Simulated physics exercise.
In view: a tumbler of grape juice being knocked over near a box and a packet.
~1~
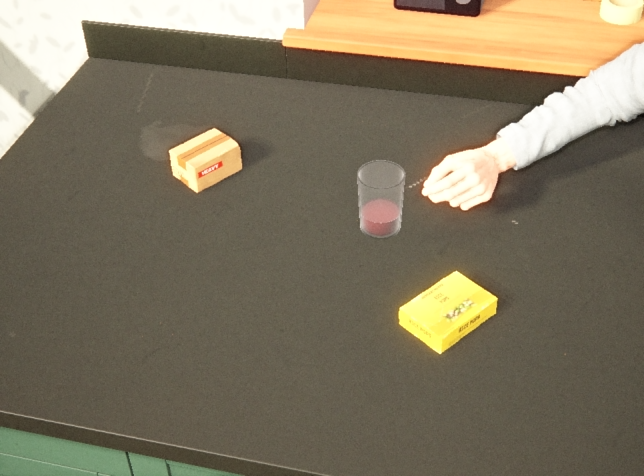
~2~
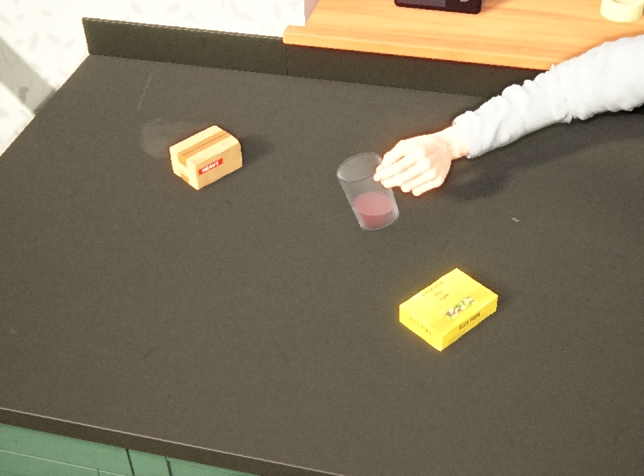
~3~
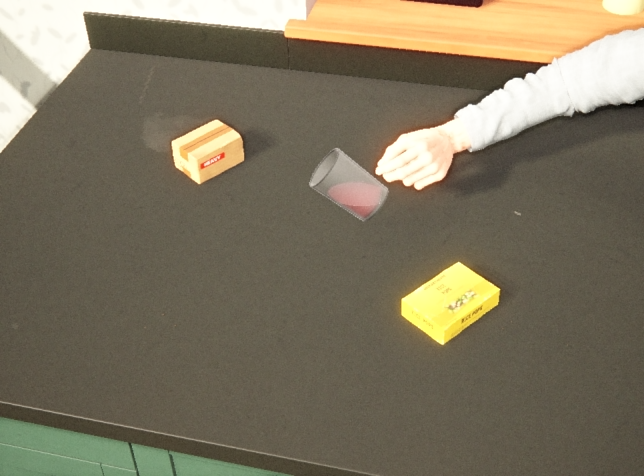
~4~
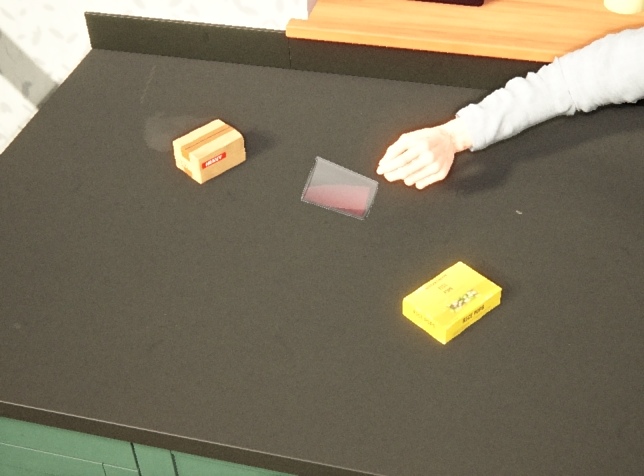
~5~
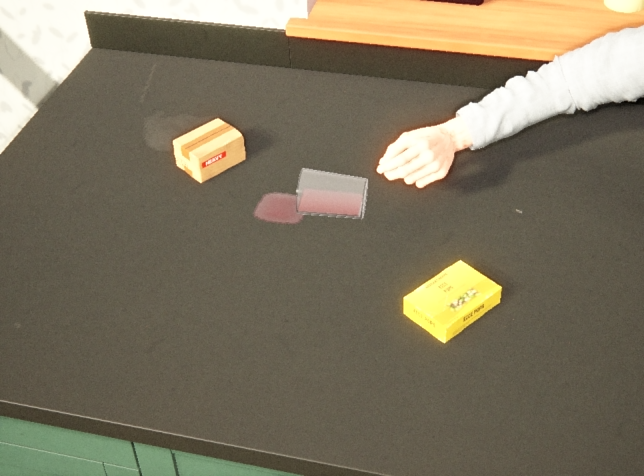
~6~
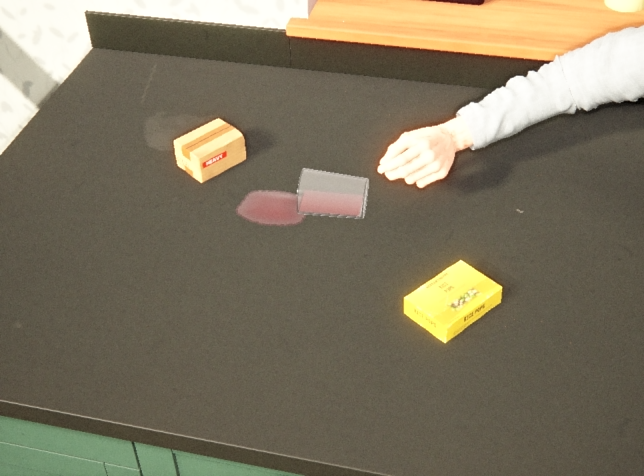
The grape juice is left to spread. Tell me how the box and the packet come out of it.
The box is reached and the packet escapes.
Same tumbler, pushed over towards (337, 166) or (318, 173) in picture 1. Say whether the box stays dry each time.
At the first place it remains untouched, at the second it ends up in the puddle.
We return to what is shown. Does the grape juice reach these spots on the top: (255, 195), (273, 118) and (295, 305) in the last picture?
One: Soaked. Two: Clear of it. Three: Clear of it.
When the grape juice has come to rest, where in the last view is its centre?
Roughly at (175, 203).
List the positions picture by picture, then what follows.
In the first picture, it stands upright; tumbler (381, 199) about a quarter full; box (204, 147); packet (449, 303).
The second picture shows the hand pushes it; tumbler about a quarter full, surface at (374, 203).
In the third picture, it is falling; tumbler (349, 185) tipped 50°; packet (451, 294).
In the fourth picture, it is falling; tumbler (338, 189) tipped 70°; box (208, 138).
In the fifth picture, it is down; tumbler (331, 195) tipped 85°; a puddle starts at (281, 208).
In the sixth picture, it is down; tumbler (331, 195) tipped 85°; a puddle starts at (275, 208); box (209, 137); packet (454, 292).
Soon after, the puddle covers about as much as a plate; the box is wet; the packet is dry.
In the end, the puddle covers about as much as a plate; the box is wet; the packet is dry.
